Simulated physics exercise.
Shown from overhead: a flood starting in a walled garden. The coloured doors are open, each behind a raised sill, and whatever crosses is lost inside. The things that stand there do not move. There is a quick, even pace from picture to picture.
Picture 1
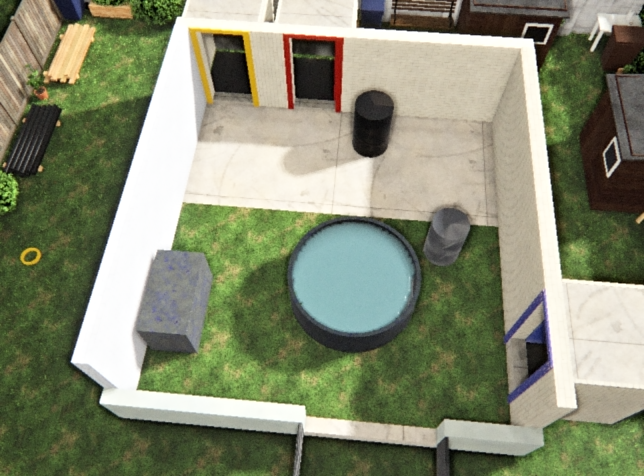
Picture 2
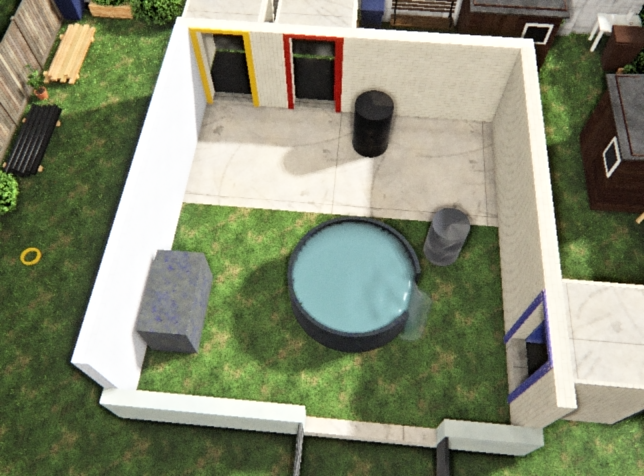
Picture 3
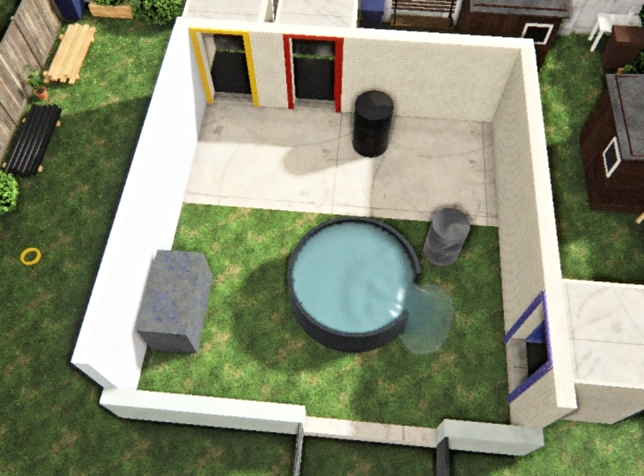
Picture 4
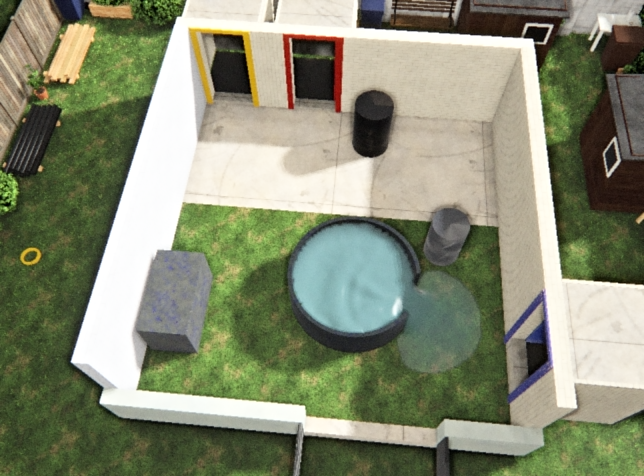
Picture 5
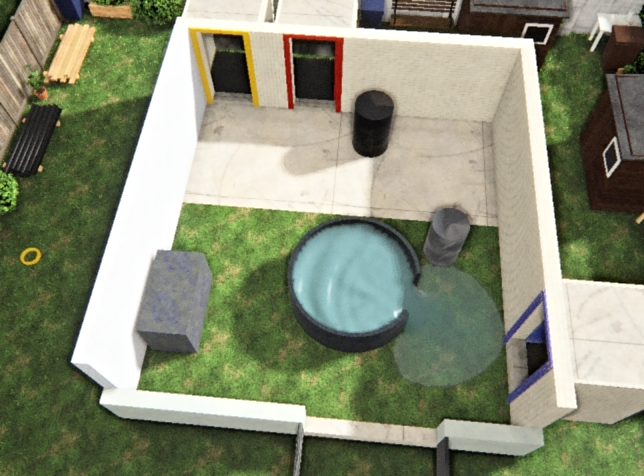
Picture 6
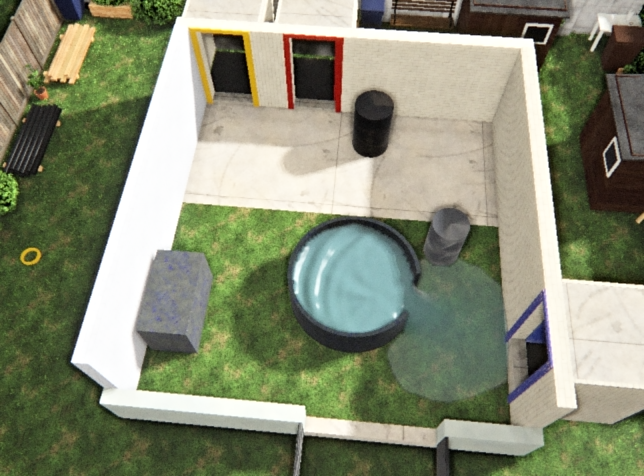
To begin with, a round pool of still water sits on the grass in a walled garden, seen from above. Water then pours from a gap in the pool's right side and spreads over the grass in a widening, see-through sheet, reaching close to the right wall near the blue-framed doorway.
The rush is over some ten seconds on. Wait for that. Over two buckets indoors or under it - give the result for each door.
In order: The red door will not count as flooded; the yellow door will not count as flooded; the blue door will not count as flooded.
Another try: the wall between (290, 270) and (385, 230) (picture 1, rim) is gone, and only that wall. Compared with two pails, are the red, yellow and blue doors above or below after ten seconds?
In order, red door overshoots the limit, yellow door overshoots the limit, blue door remains short of it.
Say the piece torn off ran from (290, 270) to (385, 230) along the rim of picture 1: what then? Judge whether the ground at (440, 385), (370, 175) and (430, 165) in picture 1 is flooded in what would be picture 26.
So that's left bare for the first, waterlogged for the second and waterlogged for the third.
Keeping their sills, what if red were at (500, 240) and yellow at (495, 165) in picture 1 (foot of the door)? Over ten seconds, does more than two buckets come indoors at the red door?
Checking it alone, the red door overshoots.
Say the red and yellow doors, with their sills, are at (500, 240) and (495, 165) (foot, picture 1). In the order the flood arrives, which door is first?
The blue one, I'd say.
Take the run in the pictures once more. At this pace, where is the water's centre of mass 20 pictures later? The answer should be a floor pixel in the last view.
Centre: Close to (406, 306).
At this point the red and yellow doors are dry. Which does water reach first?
Answer: The red one.
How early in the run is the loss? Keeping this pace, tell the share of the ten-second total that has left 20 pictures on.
I'd put it at 15 per cent.
A moment on, water covers 15 % of the floor; the red door not reached, the yellow door not reached, the blue door wet at the sill, nothing in.
Next, water covers 25 % of the floor; the red door not reached, the yellow door not reached, the blue door wet at the sill, nothing in.
Then, water covers 40 % of the floor; the red door not reached, the yellow door not reached, the blue door under two buckets in.
Later, water covers 65 % of the floor; the red door wet at the sill, nothing in, the yellow door not reached, the blue door under two buckets in.
In the end, water covers 95 % of the floor; the red door wet at the sill, nothing in, the yellow door wet at the sill, nothing in, the blue door under two buckets in.
